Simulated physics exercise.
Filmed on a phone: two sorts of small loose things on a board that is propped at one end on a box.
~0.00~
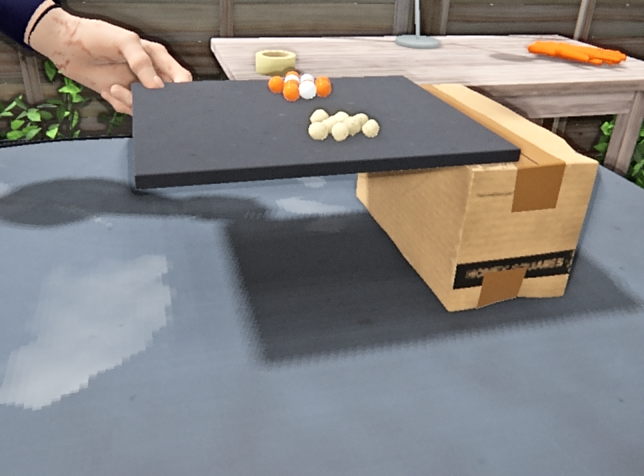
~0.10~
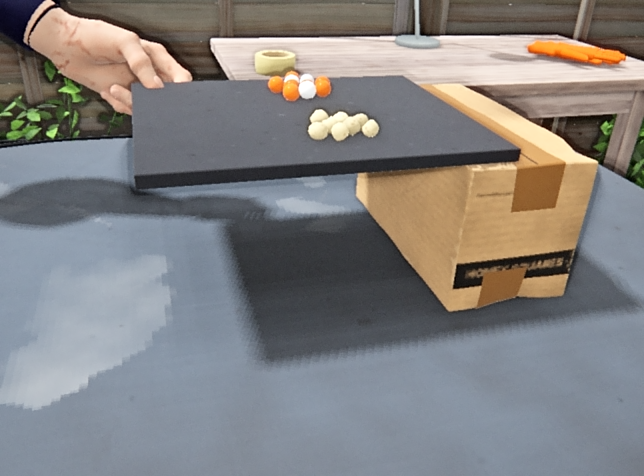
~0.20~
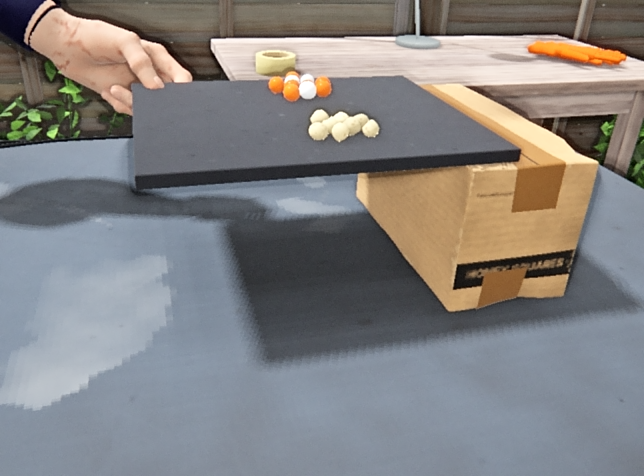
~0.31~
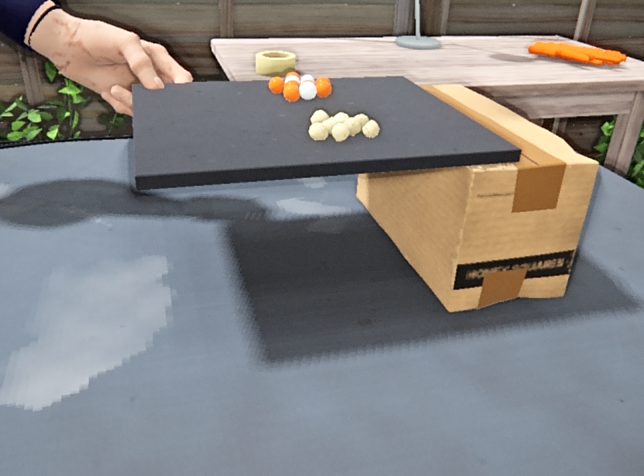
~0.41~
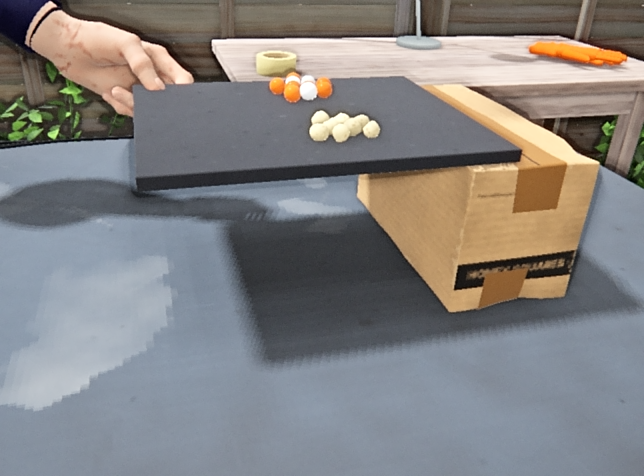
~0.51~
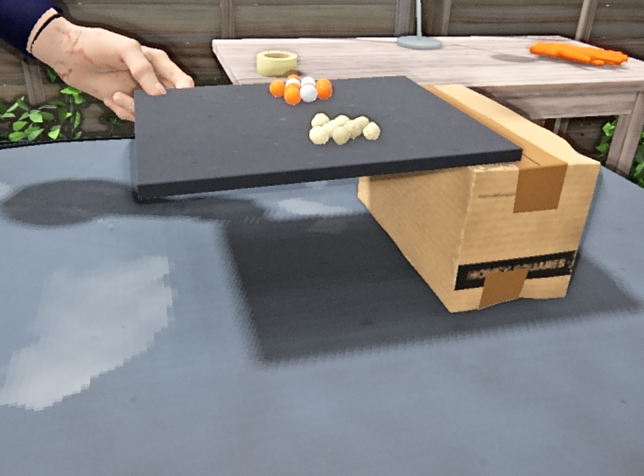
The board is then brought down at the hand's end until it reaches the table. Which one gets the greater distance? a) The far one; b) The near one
The answer is a.
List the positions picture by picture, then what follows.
The first picture shows held end of the board at (149, 177), level; box at (455, 182), tall, over half the board's length; front handful at (350, 127), a few macadamia nuts; back handful at (308, 87), a few gumballs.
The second picture shows held end of the board at (149, 177), level; back handful at (307, 87).
The third picture shows held end of the board at (149, 177), level; front handful at (350, 127).
The fourth picture shows held end of the board at (149, 177), level; back handful at (308, 87).
The fifth picture shows held end of the board at (150, 179), level; front handful at (351, 128).
The sixth picture shows held end of the board at (151, 186), down by 1°; box at (457, 183); front handful at (351, 130), not moving; back handful at (309, 90), not moving.
After 0.95 s, board sloping at 15°; front handful all still on the board; back handful all still on the board.
After 1.42 s, board sloping at 31°; front handful mostly at the foot of the board; back handful mostly up to a board's length out.
After 1.98 s, board resting at 34°; front handful mostly less than half a board's length out; back handful mostly one to two board lengths out.
By the end (3.6 s), board resting at 34°; front handful mostly less than half a board's length out; back handful mostly more than two board lengths out, about a third gone off the table; the back handful has gone farther.
